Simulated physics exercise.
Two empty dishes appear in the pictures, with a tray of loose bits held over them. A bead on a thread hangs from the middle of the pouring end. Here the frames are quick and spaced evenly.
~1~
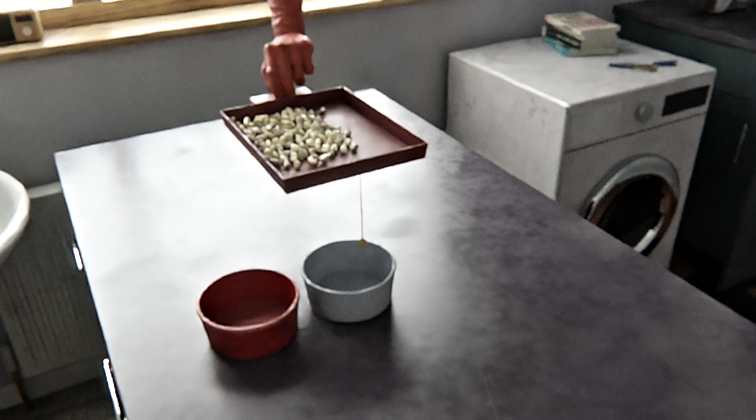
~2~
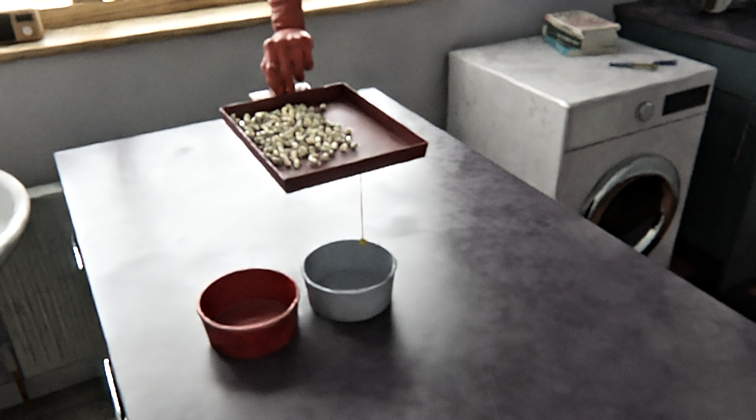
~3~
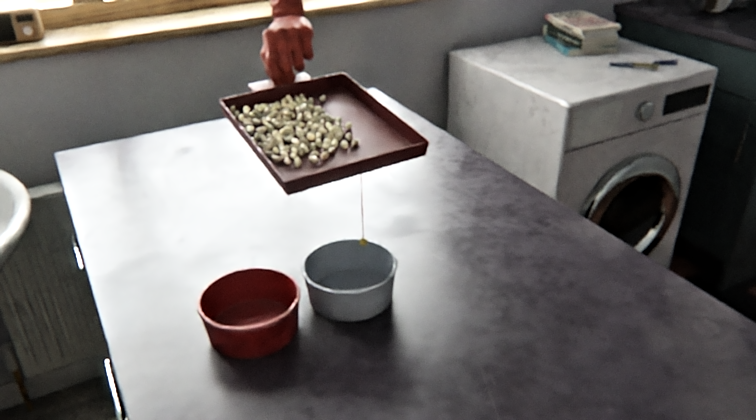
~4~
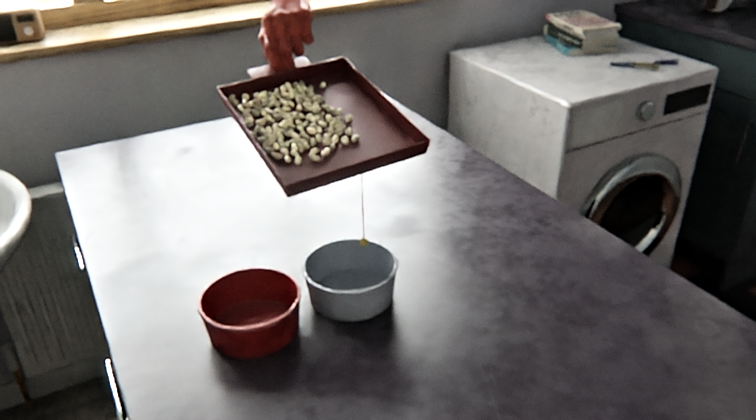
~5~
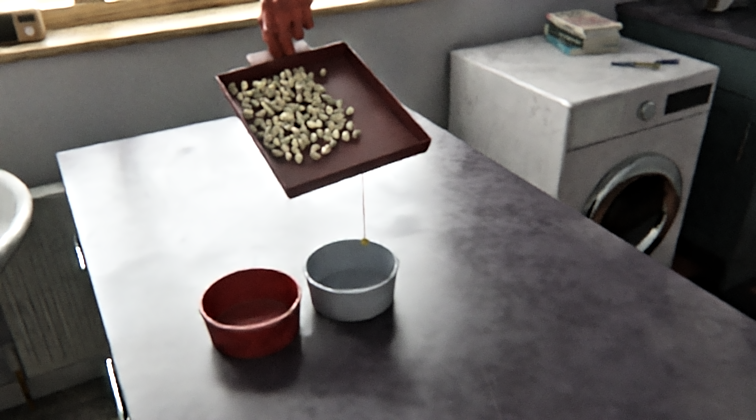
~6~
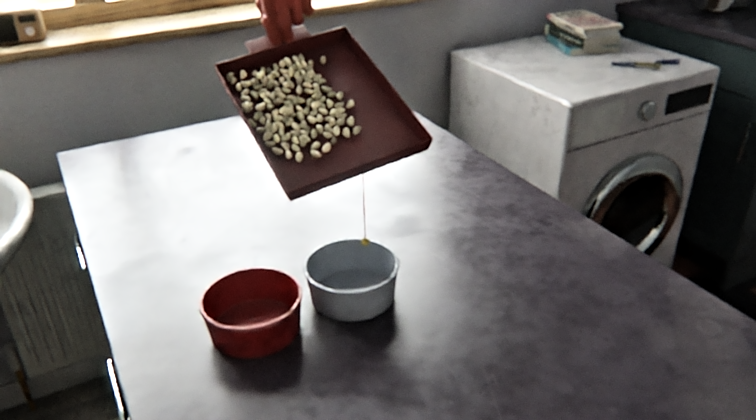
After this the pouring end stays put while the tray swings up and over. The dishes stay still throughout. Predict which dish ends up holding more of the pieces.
Pretty sure the heavier pile builds up on the right there.
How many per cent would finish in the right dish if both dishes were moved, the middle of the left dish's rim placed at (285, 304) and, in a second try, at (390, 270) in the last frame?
Trial 1 around 30 percent, trial 2 around 0 percent.
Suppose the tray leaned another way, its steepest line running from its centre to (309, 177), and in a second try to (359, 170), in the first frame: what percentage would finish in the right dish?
About 30 %, then 30 %.
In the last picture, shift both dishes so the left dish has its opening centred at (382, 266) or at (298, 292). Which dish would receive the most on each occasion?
One: The left dish. Two: The left one.
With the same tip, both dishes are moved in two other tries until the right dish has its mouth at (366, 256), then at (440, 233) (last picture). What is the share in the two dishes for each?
Roughly 60 % and then 40 %.
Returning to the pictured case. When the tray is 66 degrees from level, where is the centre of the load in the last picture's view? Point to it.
The middle of the pieces lands at roughly (312, 142).
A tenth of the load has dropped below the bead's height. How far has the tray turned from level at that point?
I'd put it at about 110 degrees.
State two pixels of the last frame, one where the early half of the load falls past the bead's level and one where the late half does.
The leading part at (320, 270), the rest of it at (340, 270).
Shortly afterwards, tray tipped steeply; the whole lot on the tray.
Next, tray tipped past a quarter turn; the bulk on the tray; only a few in the left dish; only a few in the right dish; a little outside both; only a few in the air.
Some moments later, tray tipped past a quarter turn; near a quarter in the left dish; near half in the right dish; near a third outside both.
In the end, tray tipped past a quarter turn; near a quarter in the left dish; near half in the right dish; near a third outside both.
